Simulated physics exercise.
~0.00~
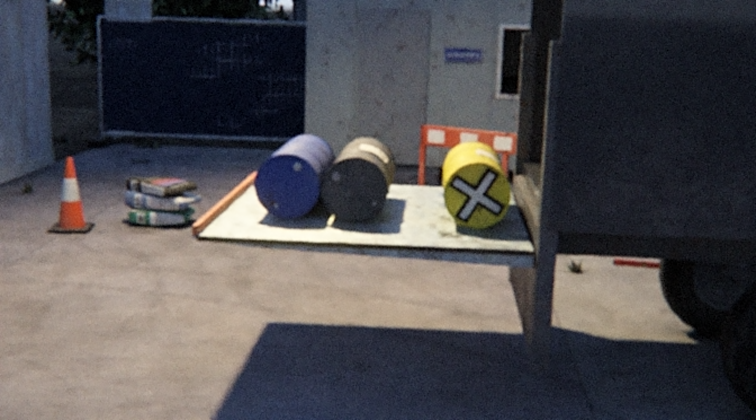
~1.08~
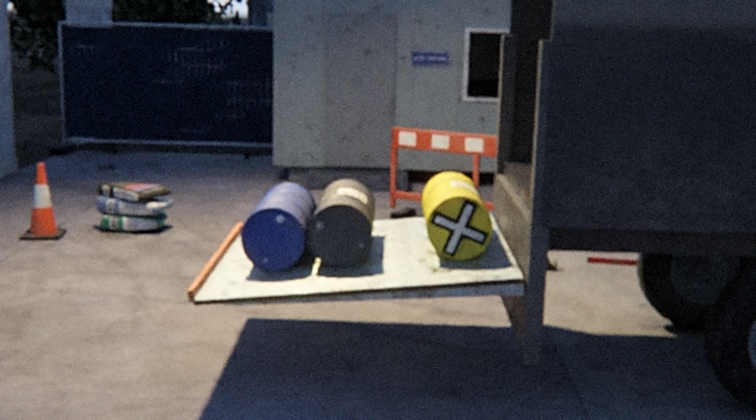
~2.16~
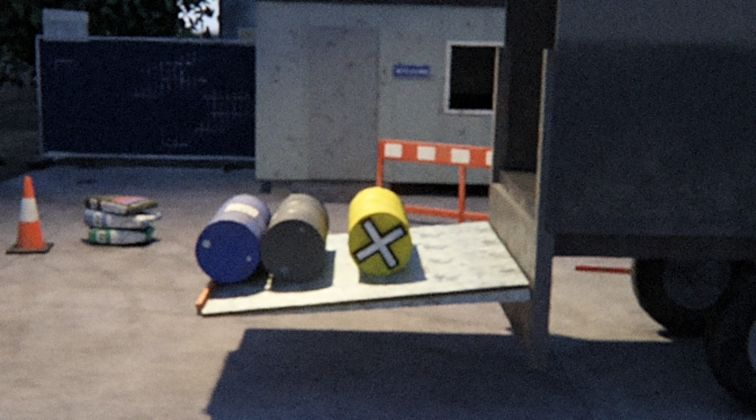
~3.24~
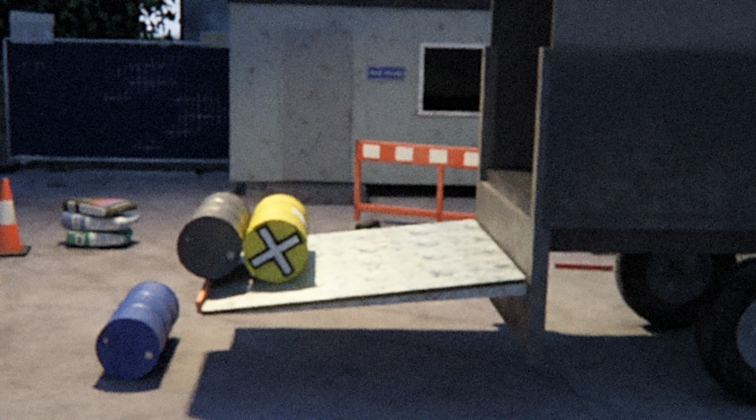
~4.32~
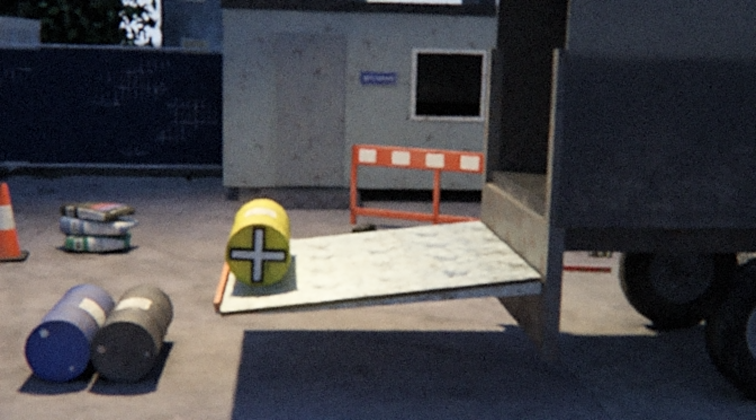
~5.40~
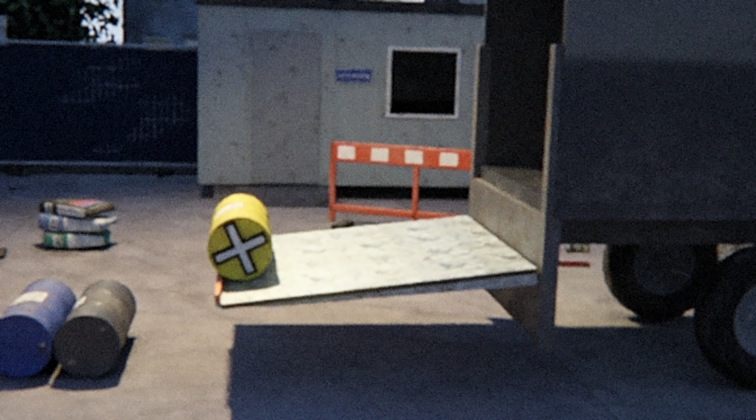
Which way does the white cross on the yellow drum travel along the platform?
The white cross travels to the left as the yellow drum rolls toward the left end of the platform.
